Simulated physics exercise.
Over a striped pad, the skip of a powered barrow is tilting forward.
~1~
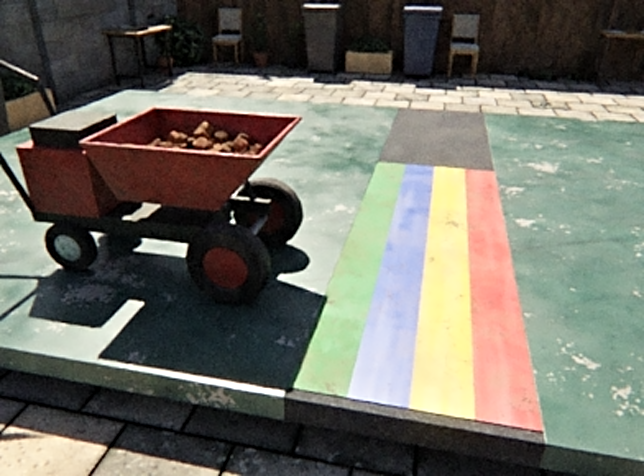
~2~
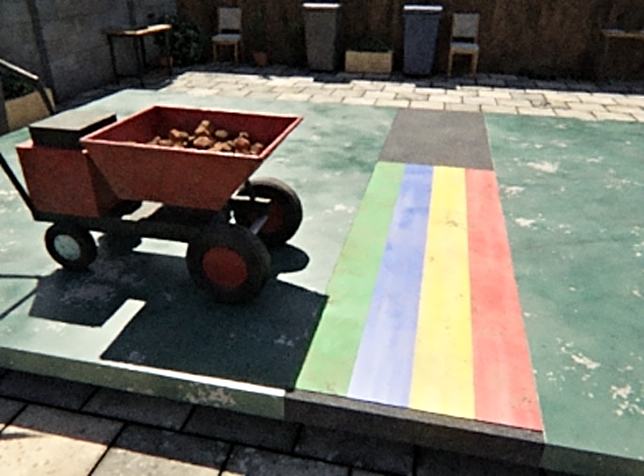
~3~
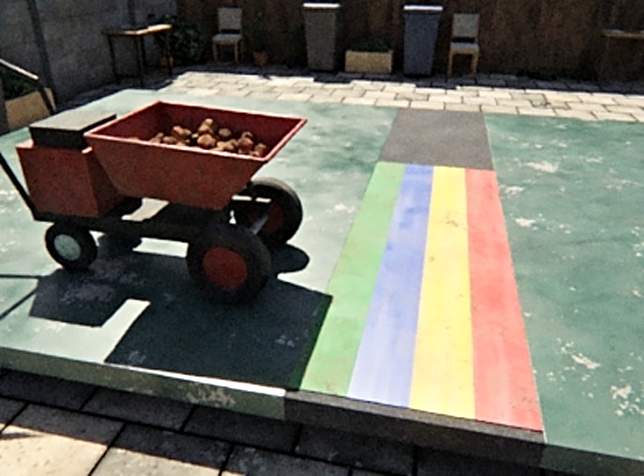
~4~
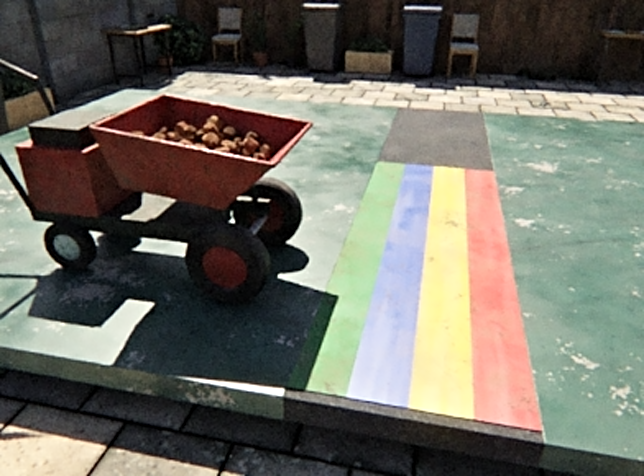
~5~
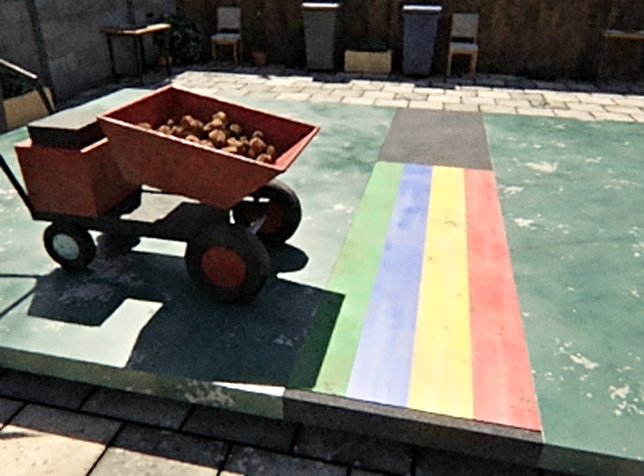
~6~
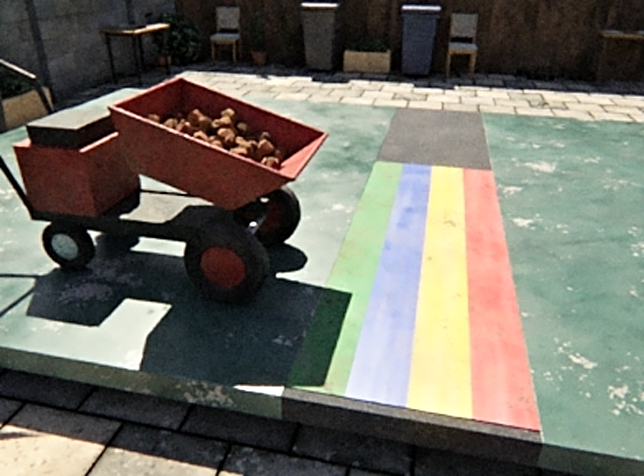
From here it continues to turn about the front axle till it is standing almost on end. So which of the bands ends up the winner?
The winner is the blue band.
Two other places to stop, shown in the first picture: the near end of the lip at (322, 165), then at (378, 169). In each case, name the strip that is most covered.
I would say the yellow one the first time, then red the next.
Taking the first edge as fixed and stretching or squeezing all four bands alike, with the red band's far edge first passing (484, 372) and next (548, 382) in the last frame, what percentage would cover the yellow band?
First 30 in a hundred, then 20 in a hundred.
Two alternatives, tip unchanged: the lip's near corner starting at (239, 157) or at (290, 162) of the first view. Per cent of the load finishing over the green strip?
Try 1 about 30 %, try 2 about 0 %.
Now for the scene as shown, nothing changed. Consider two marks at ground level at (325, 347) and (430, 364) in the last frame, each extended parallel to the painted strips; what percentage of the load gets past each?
Near 100 % and 30 %.
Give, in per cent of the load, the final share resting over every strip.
In per cent, green strip 15, blue strip 35, yellow strip 25 and red strip 10.
Soon, skip tipped steeply; all in the skip.
A while on, skip tipped right over; most in the skip; a small part over the green strip; a small part over the blue strip.
Towards the end, skip tipped right over; a small part in the skip; a small part over the green strip; about a third over the blue strip; about a quarter over the yellow strip; a small part over the red strip; a stray few off the paint.
Finally, skip tipped right over; a small part in the skip; about a quarter over the green strip; about a third over the blue strip; about a quarter over the yellow strip; a small part over the red strip; a small part off the paint.
